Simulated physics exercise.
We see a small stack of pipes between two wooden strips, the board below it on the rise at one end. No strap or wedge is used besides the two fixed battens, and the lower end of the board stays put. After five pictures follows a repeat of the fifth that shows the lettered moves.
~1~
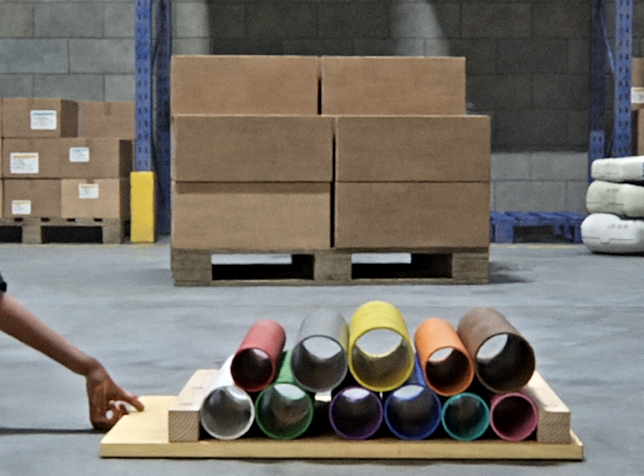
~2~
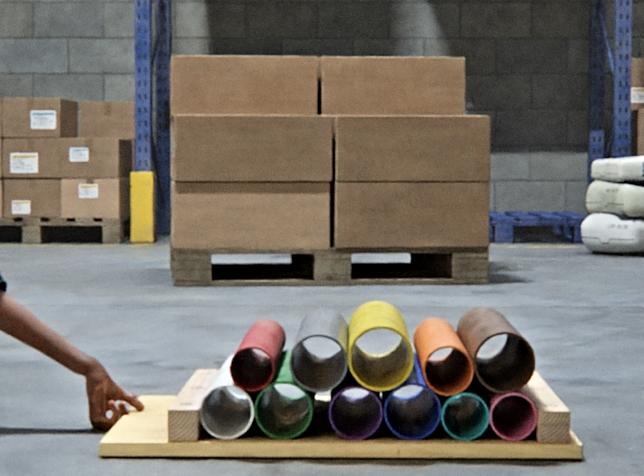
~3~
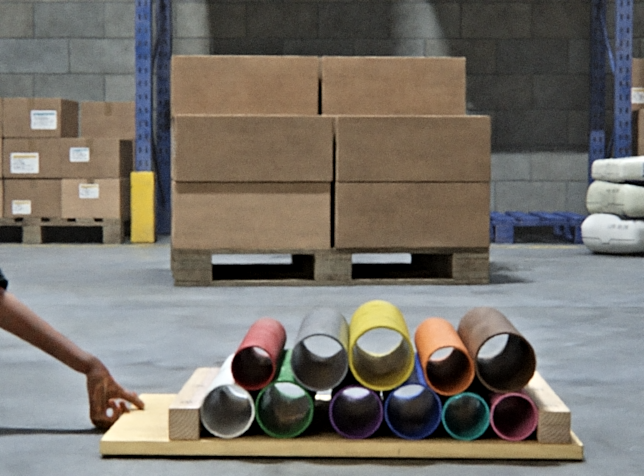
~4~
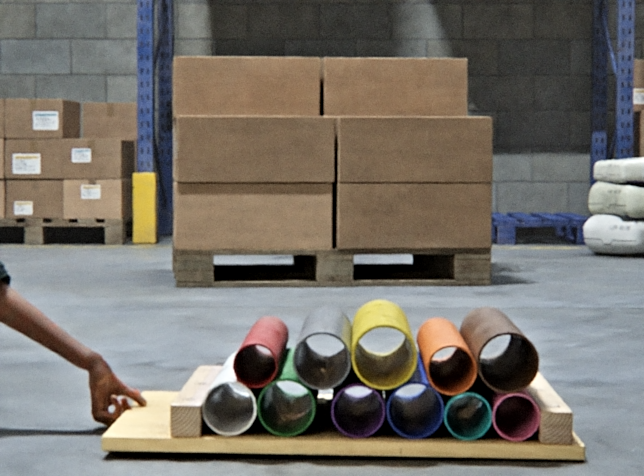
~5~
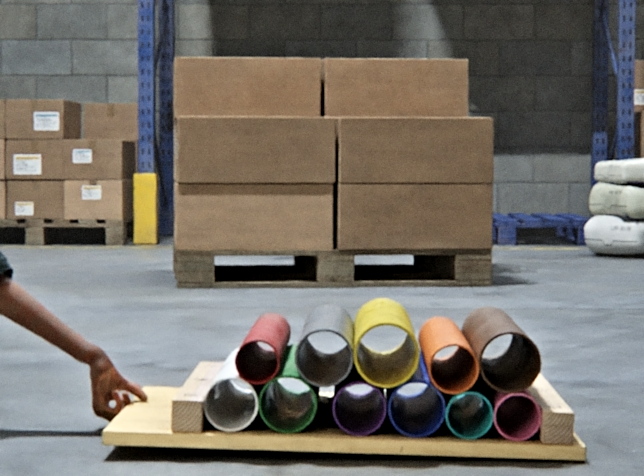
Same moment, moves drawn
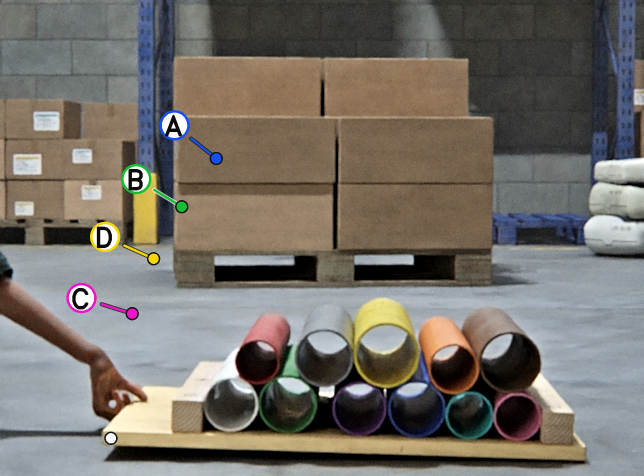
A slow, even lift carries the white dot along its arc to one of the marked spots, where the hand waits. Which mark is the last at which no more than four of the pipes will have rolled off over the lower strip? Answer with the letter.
B is the limit.
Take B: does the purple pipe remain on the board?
Yes, with B.
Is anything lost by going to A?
Yes.
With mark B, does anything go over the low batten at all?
At B: Yes.
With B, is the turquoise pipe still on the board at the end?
The turquoise pipe: Yes.
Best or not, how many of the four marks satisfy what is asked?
Three of them.
On the marked copy, A at (216, 159); B at (181, 207); C at (132, 313); D at (154, 259); the white dot at (111, 438).
Following B. Soon after the start, board at 18°.
Later, board at 31°.
In the end, board at 31°, four over the low batten (orange, brown, yellow, grey).
As for the rest, A five over the low batten; C three over the low batten (orange, brown, yellow); D three over the low batten (orange, brown, yellow).
